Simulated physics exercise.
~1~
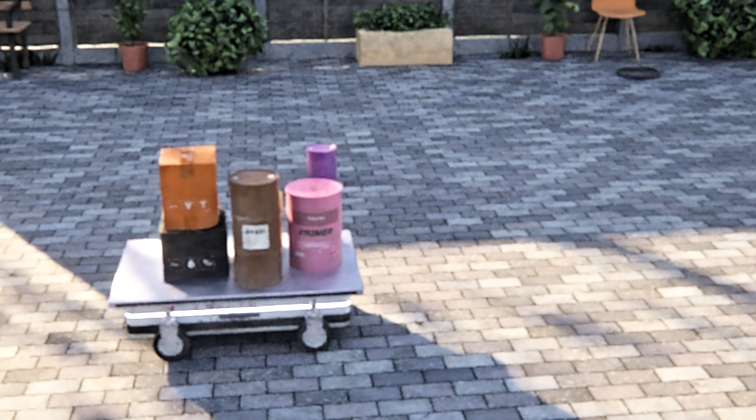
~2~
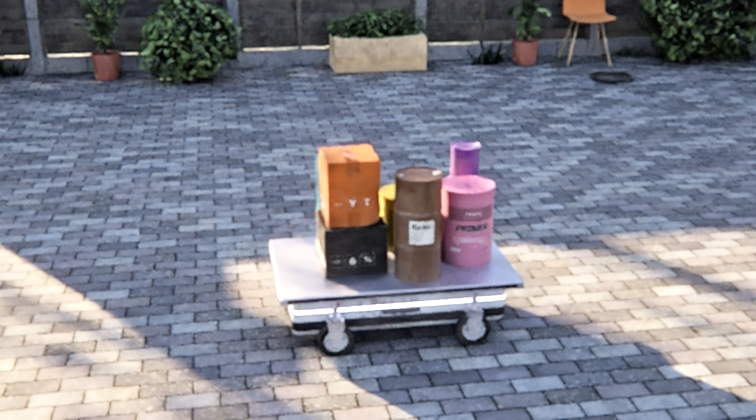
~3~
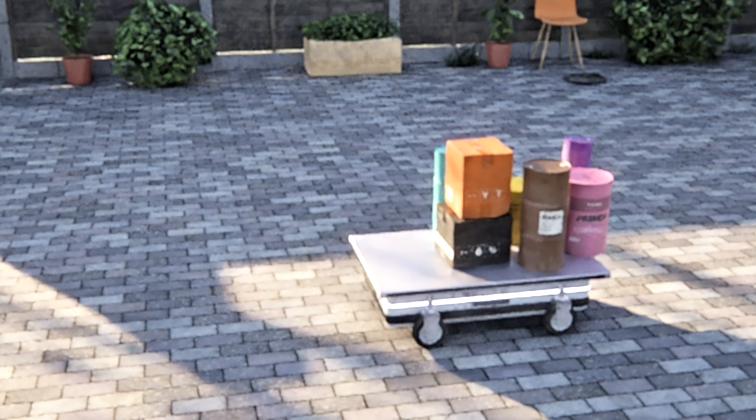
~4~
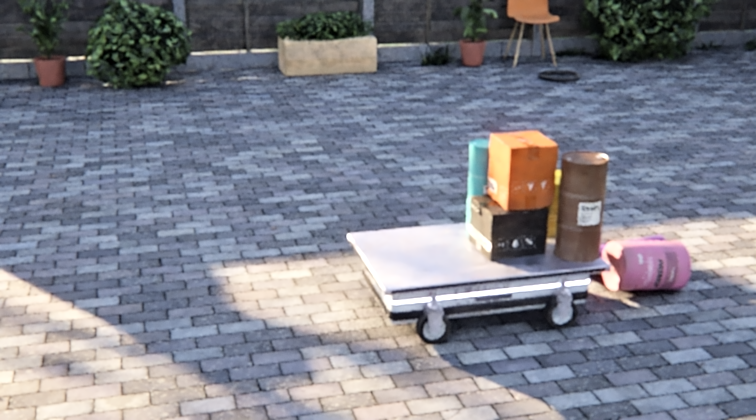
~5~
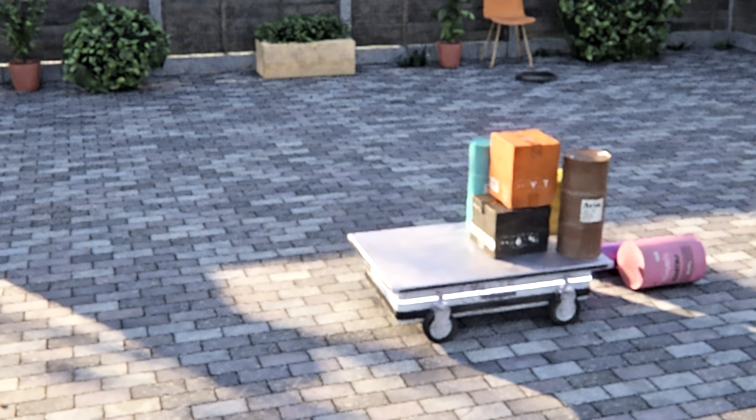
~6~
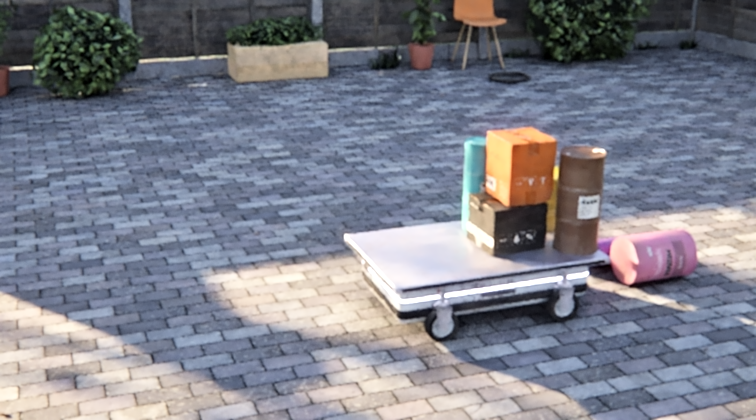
A flat grey cart stands on a sunlit and shaded paved yard, seen from slightly above, with planters, bushes and an orange chair along the back wall. It carries an orange box on a black parcel at the left, a brown canister in the middle, and a pink pail and purple canister at the right. The cart rolls right, then stops, and its load slides toward the right end. The pink pail and purple canister topple off that end onto the paving. They lie there on their sides, while the stacked boxes and the brown, turquoise and yellow containers remain aboard.
